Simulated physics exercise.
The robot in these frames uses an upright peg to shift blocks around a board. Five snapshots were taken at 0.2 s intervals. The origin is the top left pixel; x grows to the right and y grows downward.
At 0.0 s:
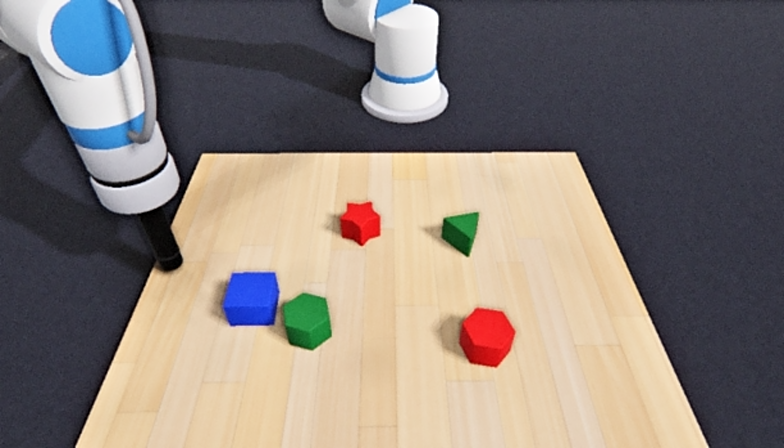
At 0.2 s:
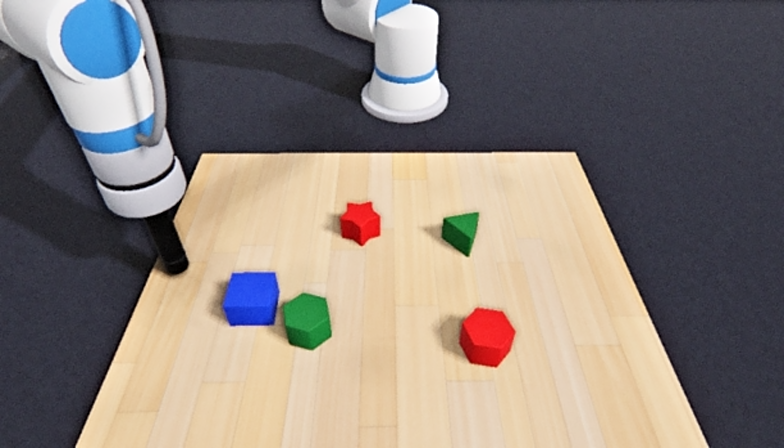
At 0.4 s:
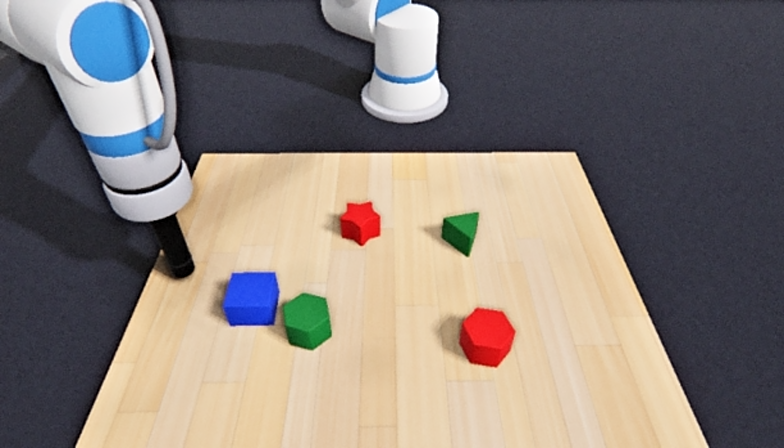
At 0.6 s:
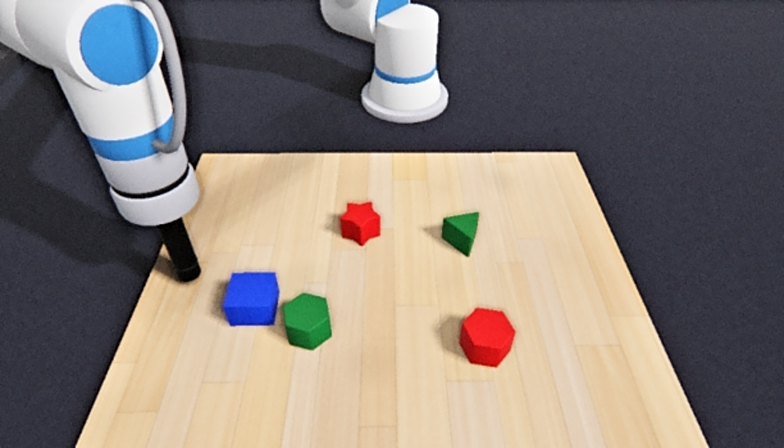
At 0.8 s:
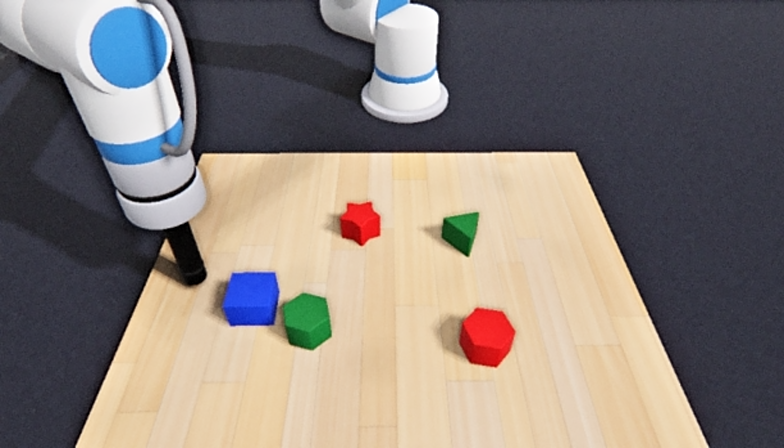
On a light wooden board with five red, green and blue blocks, a robot arm's black peg crept a little right and toward the viewer, nearing the blue block, while all the blocks stayed still.
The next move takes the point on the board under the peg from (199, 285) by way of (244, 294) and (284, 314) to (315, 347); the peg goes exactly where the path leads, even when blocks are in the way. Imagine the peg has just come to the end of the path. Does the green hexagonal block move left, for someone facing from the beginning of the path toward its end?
Short answer: No.
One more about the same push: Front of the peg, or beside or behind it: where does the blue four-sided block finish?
It stays on the peg's front.
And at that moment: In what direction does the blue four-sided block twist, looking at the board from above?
If we look at it from overhead, the blue four-sided block pivots clockwise.
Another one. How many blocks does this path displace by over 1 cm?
I'd put the number at two.
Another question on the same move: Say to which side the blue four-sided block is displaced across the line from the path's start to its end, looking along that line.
The right-hand side.
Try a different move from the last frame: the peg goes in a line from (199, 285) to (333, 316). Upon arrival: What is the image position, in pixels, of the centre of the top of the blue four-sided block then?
I'd expect the centre of its top face to be at (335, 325).
On the path given first. One third of the way, peg at (243, 287); blue four-sided block at (262, 292), turned 25° clockwise.
Two thirds of the way, peg at (283, 308); blue four-sided block at (298, 318), turned 45° clockwise; green hexagonal block at (337, 338).
At the end, peg at (313, 341); blue four-sided block at (333, 353), turned 40° clockwise; green hexagonal block at (377, 374).
